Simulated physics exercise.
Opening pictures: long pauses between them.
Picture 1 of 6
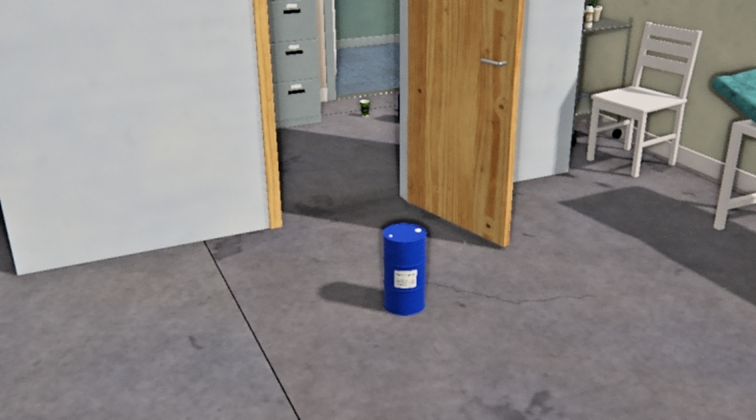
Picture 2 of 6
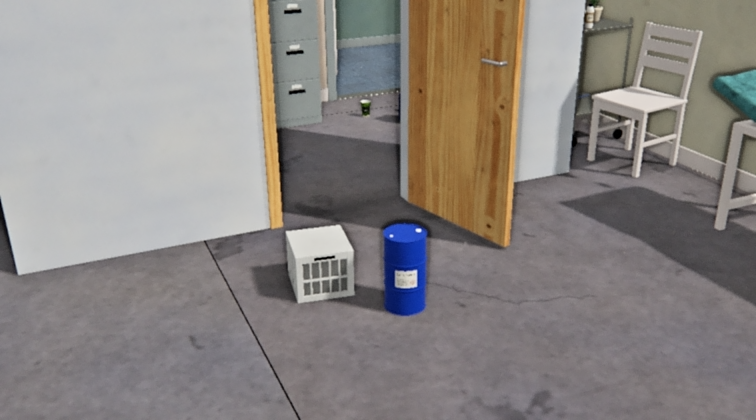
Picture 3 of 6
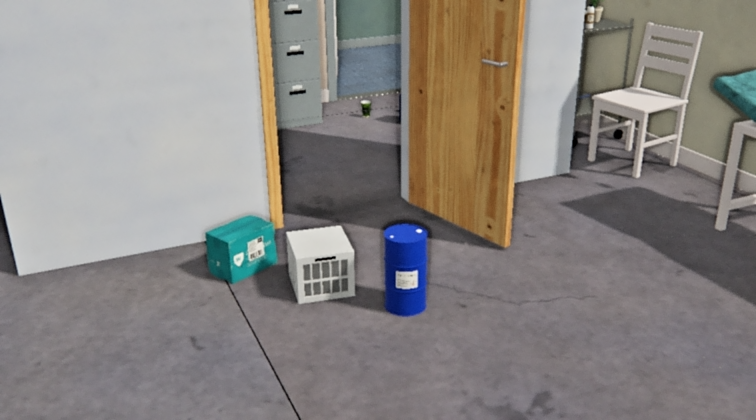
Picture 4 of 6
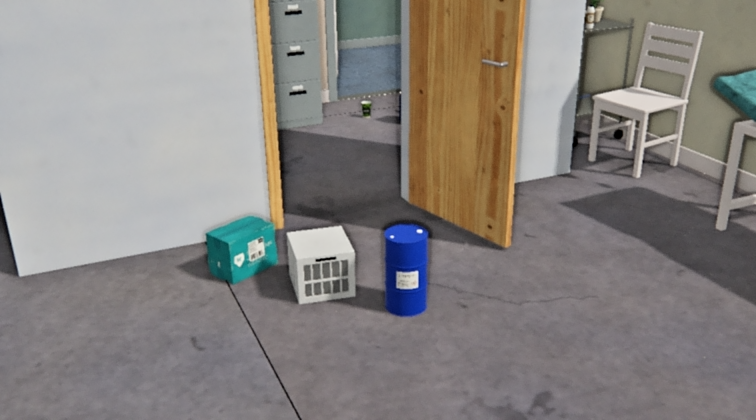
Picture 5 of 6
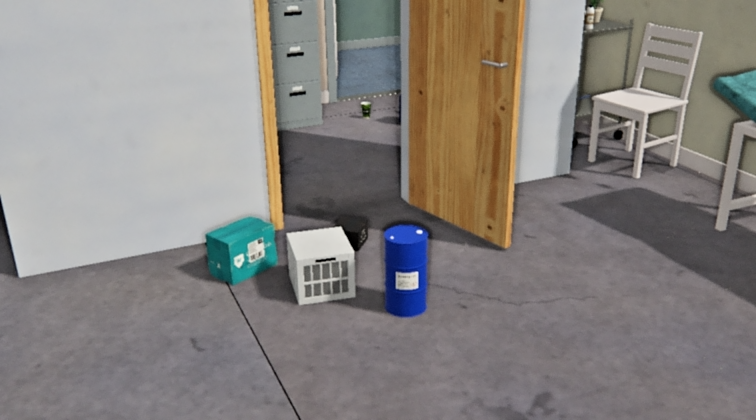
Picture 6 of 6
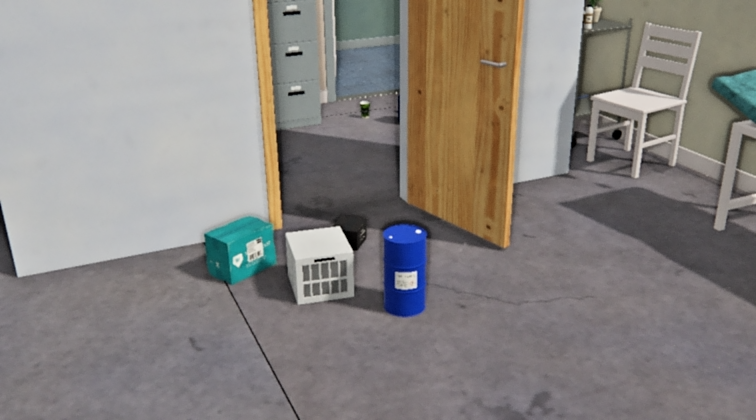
A wooden door stood wide open and still near a blue canister, while a white crate appeared beside the canister, then a turquoise parcel to the left, and finally a black box behind the crate.
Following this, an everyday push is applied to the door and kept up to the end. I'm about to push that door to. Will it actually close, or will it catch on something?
Basically the door isn't held back by anything.
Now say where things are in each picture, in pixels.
Door wide open and still, in the first frame.
Door wide open and still; blue canister (405, 270), in the second frame.
Door wide open and still; white crate (320, 264); blue canister (406, 270), in the third frame.
Door wide open and still; turquoise parcel (242, 249); white crate (321, 264), in the fourth frame.
Door wide open and still; blue canister (406, 271); turquoise parcel (242, 250), in the fifth frame.
Door wide open and still; black box (349, 234); white crate (319, 265), in the sixth frame.
Then, 1.90 s on from there, door at 48°.
Then, 2.60 s on from there, door at 19°; black box shifted about its own width near (319, 222).
In the end, door at 0°; moved from the start, black box; the other 3 unmoved. At the end, from the last picture's camera, black box near (302, 208).
